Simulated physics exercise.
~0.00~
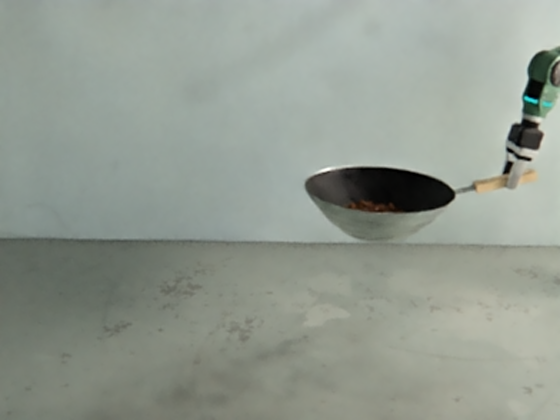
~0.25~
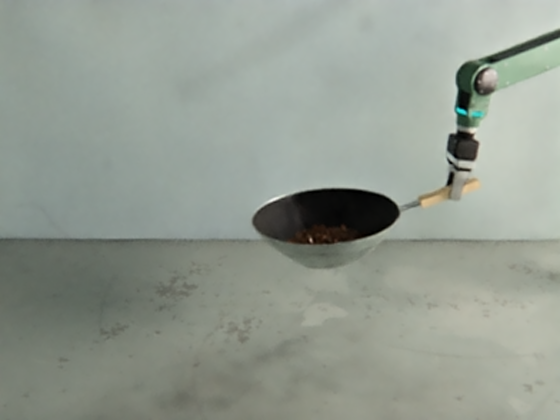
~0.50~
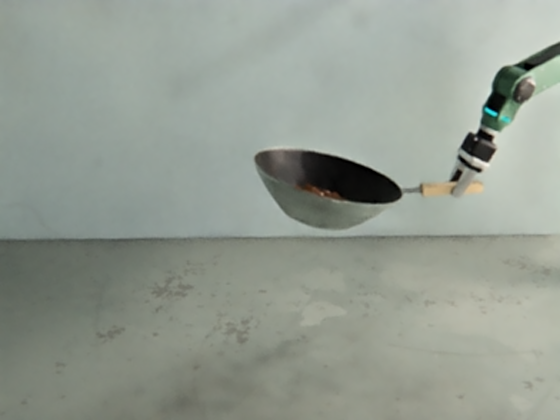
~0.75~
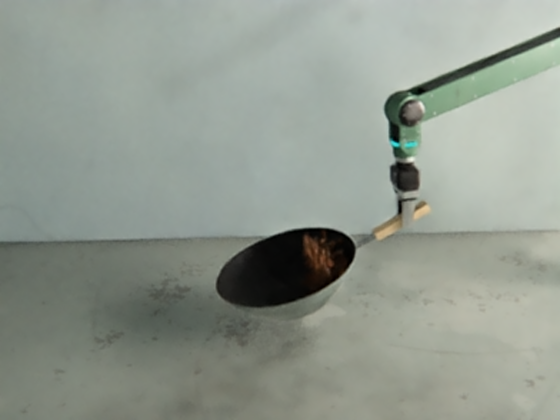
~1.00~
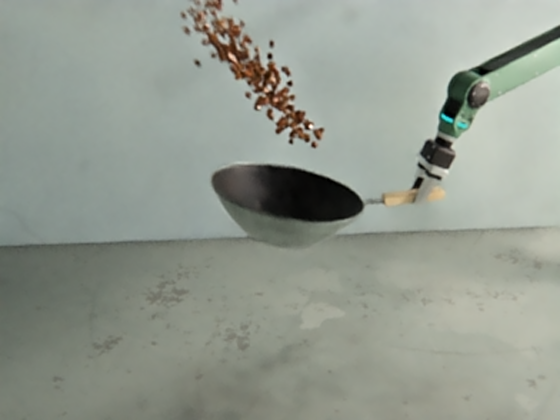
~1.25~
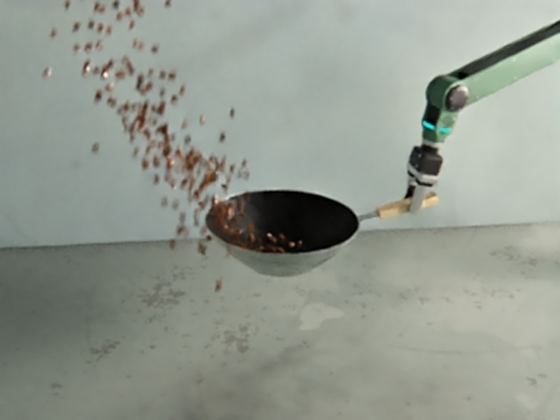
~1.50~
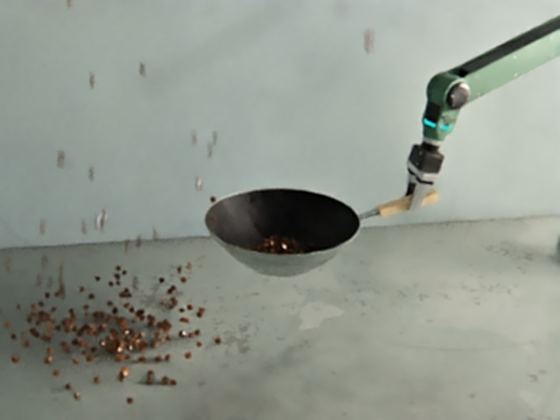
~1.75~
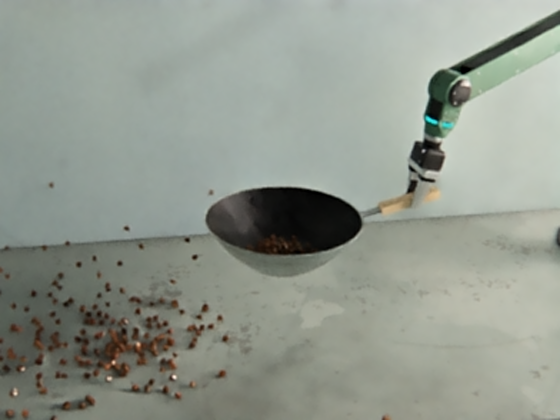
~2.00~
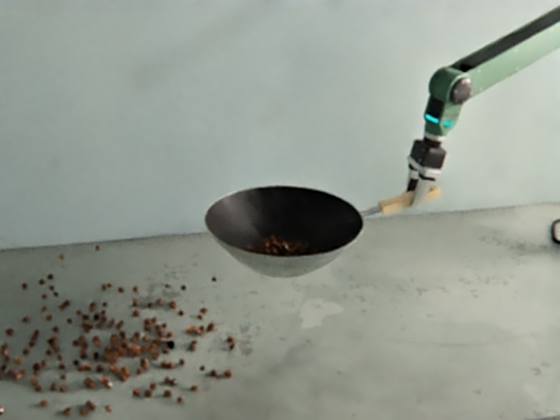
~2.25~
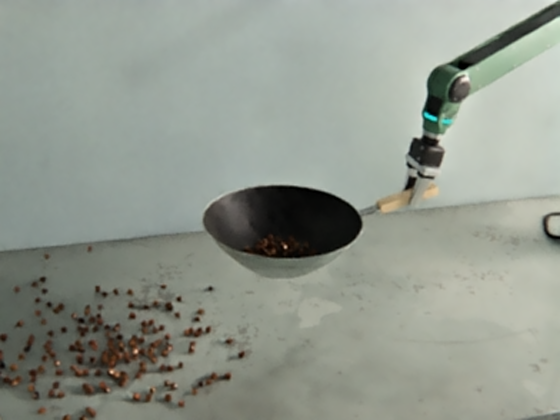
A green robotic arm holds a dark-lined wok by its wooden handle, a small heap of brown pellets inside, above a gray surface. The arm shifts the wok left and down, raises it with a tilt, then dips it lower as the pellets slide toward the handle side. It jerks the wok upward, flinging the pellets high in a long stream. They spread out to the left as the wok levels; some drop back in, but most miss. The rest scatter across the surface at lower left, while the wok stays still, holding a small pile.
